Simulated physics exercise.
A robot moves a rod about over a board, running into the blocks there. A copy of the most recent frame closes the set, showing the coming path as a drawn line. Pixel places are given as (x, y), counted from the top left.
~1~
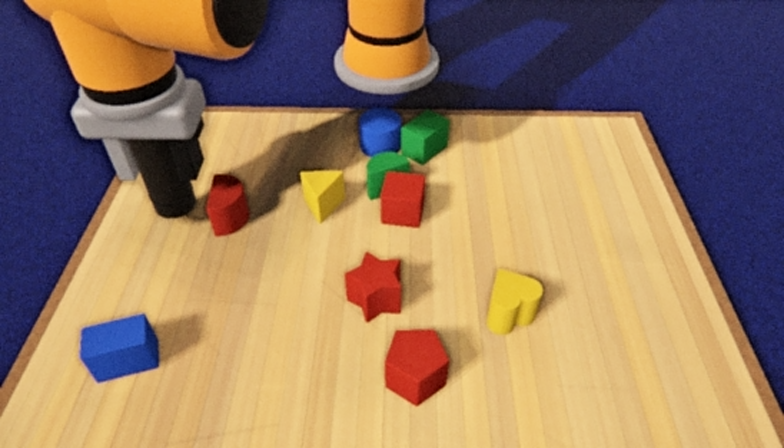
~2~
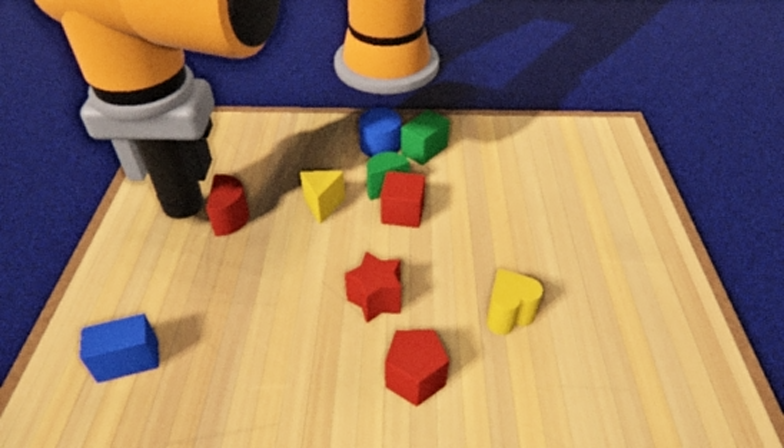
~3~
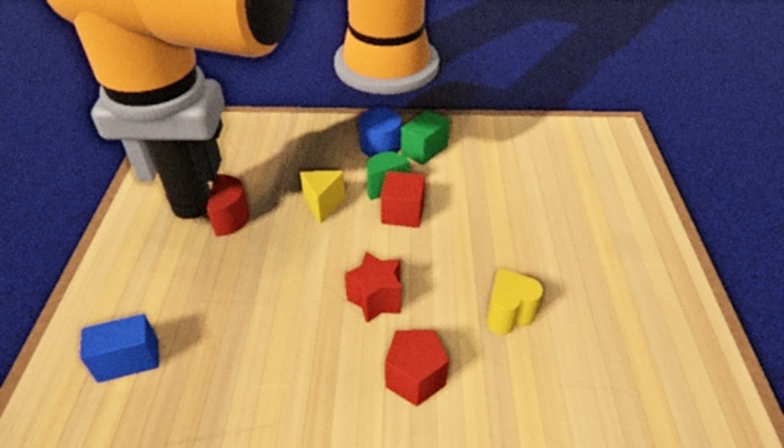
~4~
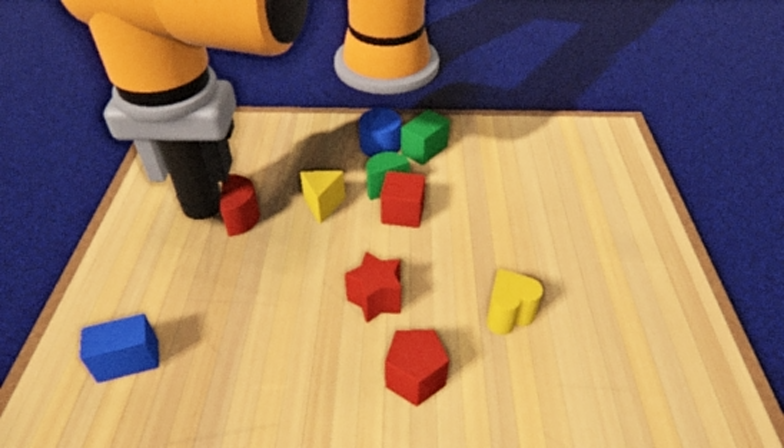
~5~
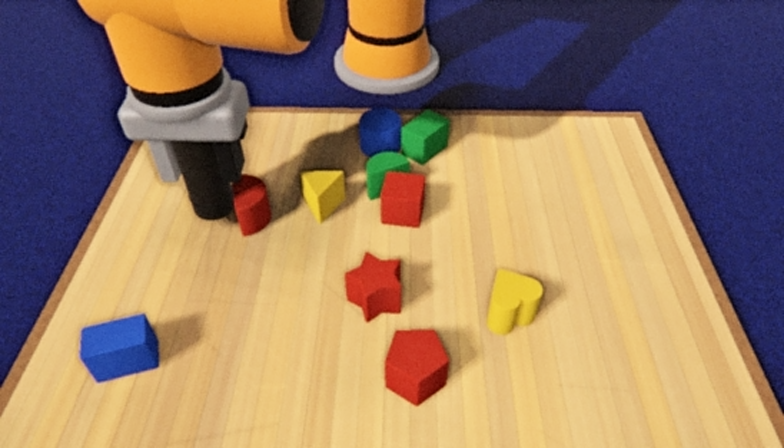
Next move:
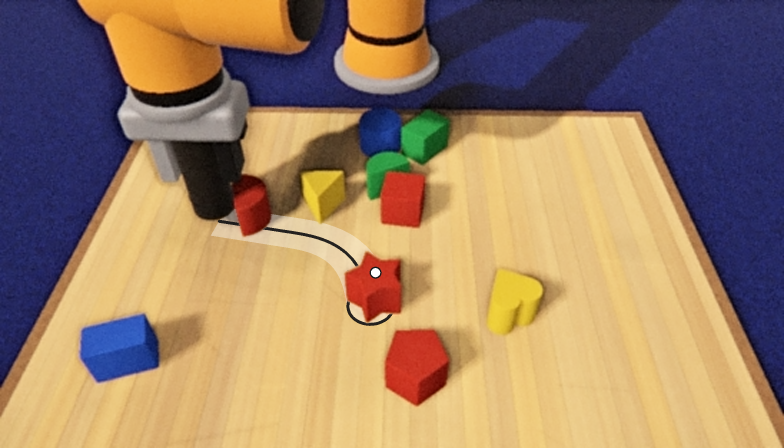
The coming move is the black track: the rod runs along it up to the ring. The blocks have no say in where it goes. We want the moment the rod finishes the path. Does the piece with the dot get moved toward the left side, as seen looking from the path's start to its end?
I expect not.
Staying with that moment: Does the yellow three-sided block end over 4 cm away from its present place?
No, I don't think so.
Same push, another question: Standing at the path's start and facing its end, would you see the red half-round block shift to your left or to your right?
My answer: Left.
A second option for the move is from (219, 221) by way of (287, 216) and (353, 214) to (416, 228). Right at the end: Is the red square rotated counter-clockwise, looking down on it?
I'd say no.
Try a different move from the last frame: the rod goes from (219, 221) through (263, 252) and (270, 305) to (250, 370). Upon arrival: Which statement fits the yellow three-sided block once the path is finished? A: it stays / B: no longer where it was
A - it stays.
Drawn move, from (219, 221) over (285, 231) and (345, 252) to (371, 305); the dot is on the red star block.
The first path, step by step. One third of the way, rod at (283, 218); red half-round block at (313, 190), turned 35° anticlockwise; yellow three-sided block at (338, 175), turned 20° anticlockwise.
Two thirds of the way, rod at (345, 240); red half-round block at (334, 189), turned 50° anticlockwise; yellow three-sided block at (351, 171), turned 35° anticlockwise.
At the end, rod at (370, 292); red half-round block at (334, 189), turned 50° anticlockwise; yellow three-sided block at (351, 171), turned 35° anticlockwise; red star block at (395, 319); red pentagon at (421, 360).
